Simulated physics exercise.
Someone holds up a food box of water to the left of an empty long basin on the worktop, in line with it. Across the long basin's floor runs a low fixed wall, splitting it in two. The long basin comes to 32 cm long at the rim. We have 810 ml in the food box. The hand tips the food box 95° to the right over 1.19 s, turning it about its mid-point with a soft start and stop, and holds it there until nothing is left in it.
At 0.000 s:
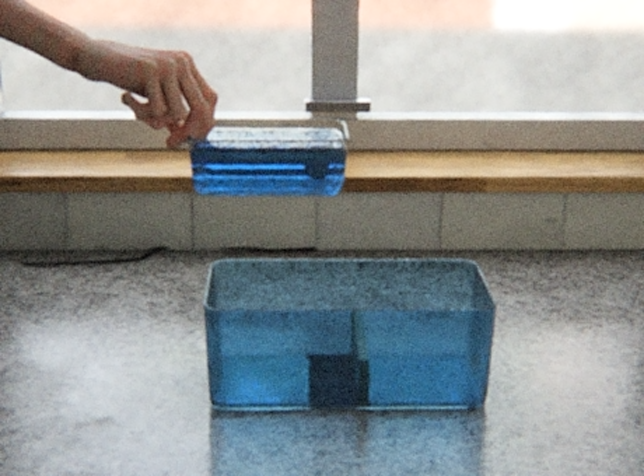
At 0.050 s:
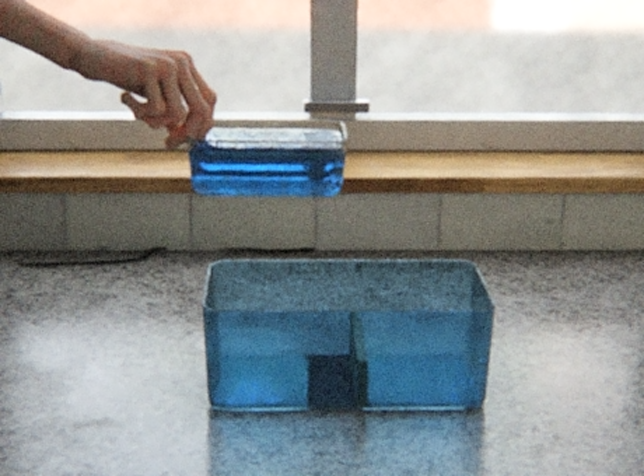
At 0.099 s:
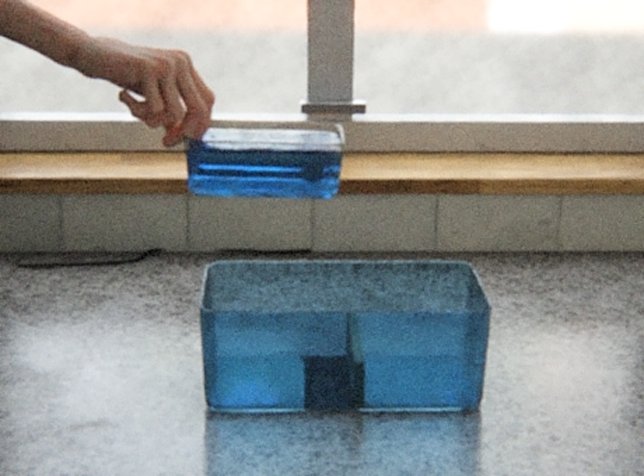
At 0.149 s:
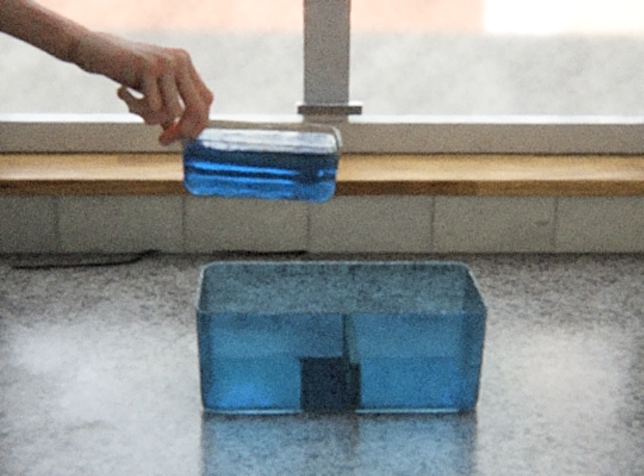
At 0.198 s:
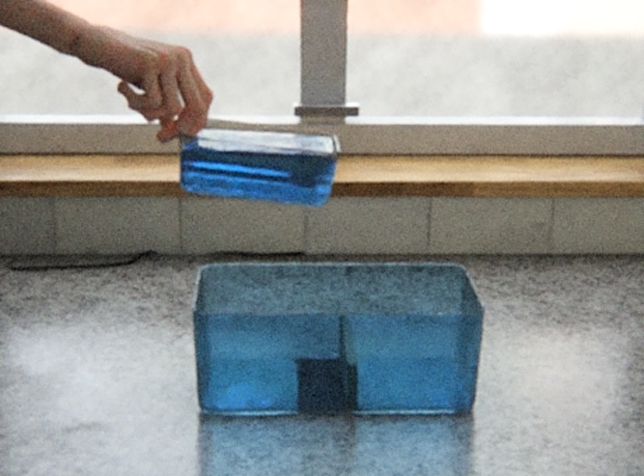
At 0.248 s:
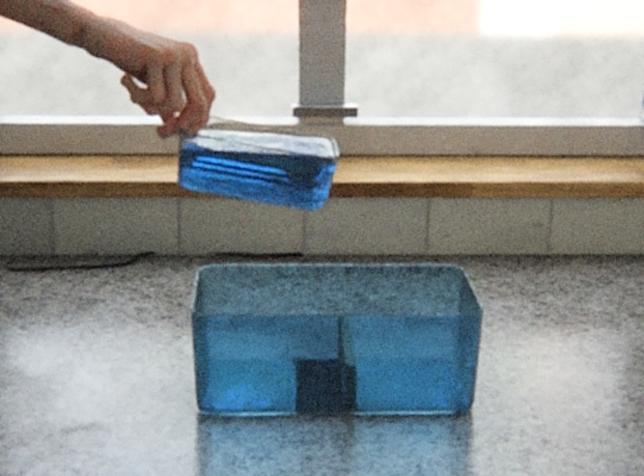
A hand holding a small clear box of blue water above a divided long basin, slowly tilting it slightly to the right.
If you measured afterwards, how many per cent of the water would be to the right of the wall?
About 78 out of 100.
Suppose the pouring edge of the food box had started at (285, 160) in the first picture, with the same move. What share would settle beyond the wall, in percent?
Then I'd expect something near 15 per cent.
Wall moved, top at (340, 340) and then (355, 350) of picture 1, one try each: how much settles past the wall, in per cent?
80 % and 70 %.
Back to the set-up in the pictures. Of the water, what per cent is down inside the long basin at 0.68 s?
Some 20 per cent.
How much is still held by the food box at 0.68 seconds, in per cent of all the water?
38 %.
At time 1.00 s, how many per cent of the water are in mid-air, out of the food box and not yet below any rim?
4 in a hundred, give or take.
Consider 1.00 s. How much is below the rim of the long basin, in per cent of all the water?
I'd say roughly 84 in a hundred of it.
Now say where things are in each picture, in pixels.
In the first picture, tilt 0°; pouring edge (346, 132); surface from (194, 137) to (343, 138); the long basin's rim runs from (208, 285) to (486, 285); the wall's top is at (360, 334).
In the second picture, tilt 0°; pouring edge (345, 133); surface from (193, 137) to (342, 139).
In the third picture, tilt 2°; pouring edge (342, 136); surface from (190, 138) to (339, 141).
In the fourth picture, tilt 4°; pouring edge (339, 140); surface from (187, 138) to (335, 143).
In the fifth picture, tilt 6°; pouring edge (336, 145); surface from (184, 139) to (334, 145).
In the sixth picture, tilt 10°; pouring edge (336, 150); surface from (184, 140) to (334, 146).
After 0.68 s the tilt is 58° and 39 per cent is still to pour, 1 is left of the wall and 20 right of it.
After 1.00 s the tilt is 89° and 8 per cent is still to pour, 7 is left of the wall and 78 right of it.
After 1.33 s the tilt is 95° and 1 per cent is still to pour, 17 is left of the wall and 78 right of it.
After 1.69 s the tilt is 95° and 0 per cent is still to pour, 18 is left of the wall and 78 right of it.
In the end 18 per cent lies left of the wall, 78 right of it and 4 outside.
